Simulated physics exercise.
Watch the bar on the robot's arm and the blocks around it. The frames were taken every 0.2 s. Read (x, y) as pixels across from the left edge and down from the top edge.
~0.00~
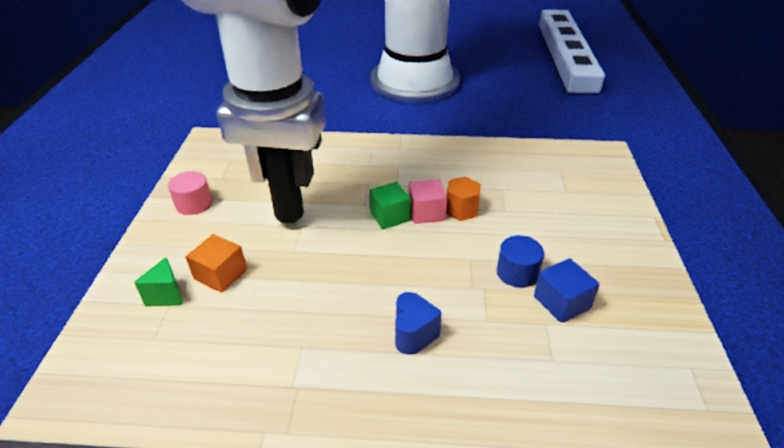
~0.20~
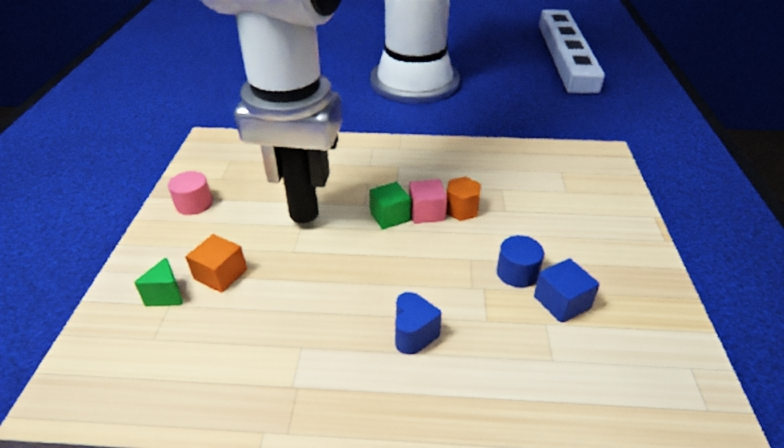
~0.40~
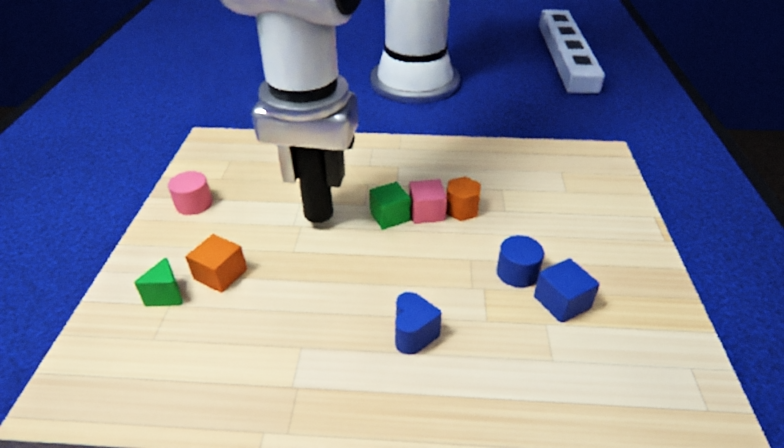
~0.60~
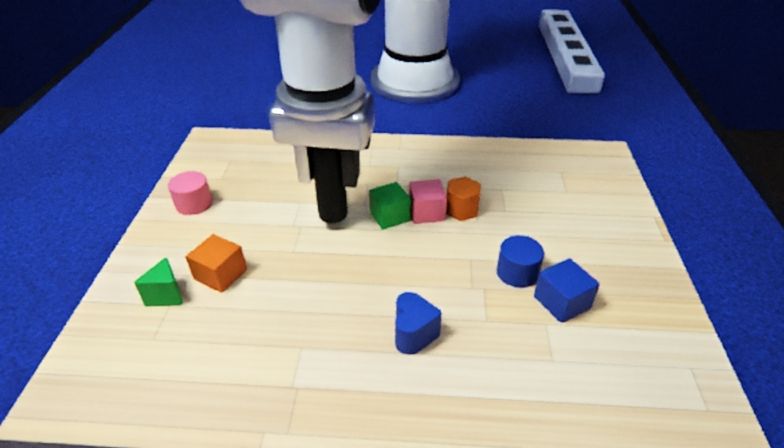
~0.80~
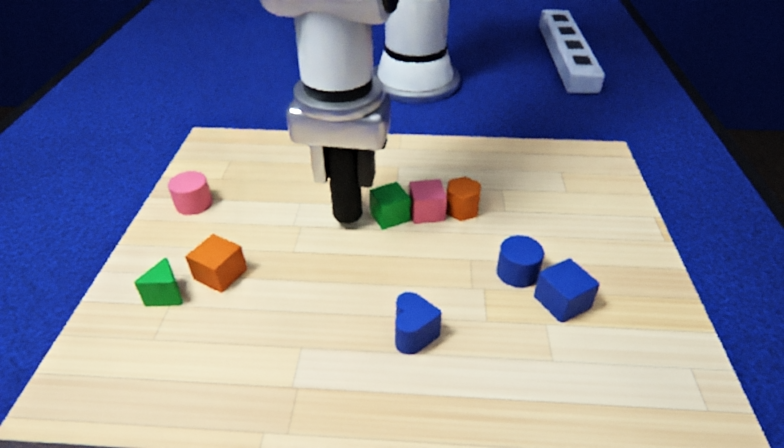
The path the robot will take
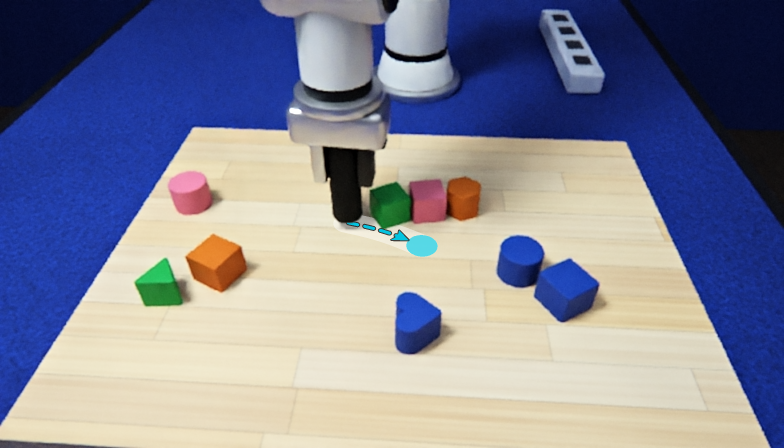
A robot arm slid its black bar steadily to the right across the wooden board until it was right beside the green block, while that block, the pink one and all the others stayed still.
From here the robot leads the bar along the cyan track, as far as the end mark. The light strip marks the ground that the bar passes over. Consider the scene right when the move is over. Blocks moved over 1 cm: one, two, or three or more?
Count: Three or more.
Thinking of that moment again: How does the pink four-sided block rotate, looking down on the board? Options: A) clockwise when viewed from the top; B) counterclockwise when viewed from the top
Choice B: Counterclockwise when viewed from the top.
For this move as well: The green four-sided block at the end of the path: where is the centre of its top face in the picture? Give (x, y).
Near (426, 199).
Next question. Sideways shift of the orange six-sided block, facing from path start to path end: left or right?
Facing from start to end, it will go to the left.
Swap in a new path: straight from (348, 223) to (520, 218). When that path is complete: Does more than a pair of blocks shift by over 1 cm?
That would be a yes.
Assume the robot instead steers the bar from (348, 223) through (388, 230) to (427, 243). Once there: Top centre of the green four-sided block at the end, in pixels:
Somewhere near (434, 199).
The line goes from (348, 223) through (386, 232) to (422, 246).
The first path, step by step. Halfway along, bar (386, 225); green four-sided block (411, 197); pink four-sided block (440, 188), turned 30° anticlockwise; orange six-sided block (475, 183), turned 15° clockwise.
At the end, bar (422, 238); green four-sided block (426, 199), turned 30° anticlockwise; pink four-sided block (449, 185), turned 45° anticlockwise; orange six-sided block (484, 178), turned 25° clockwise.
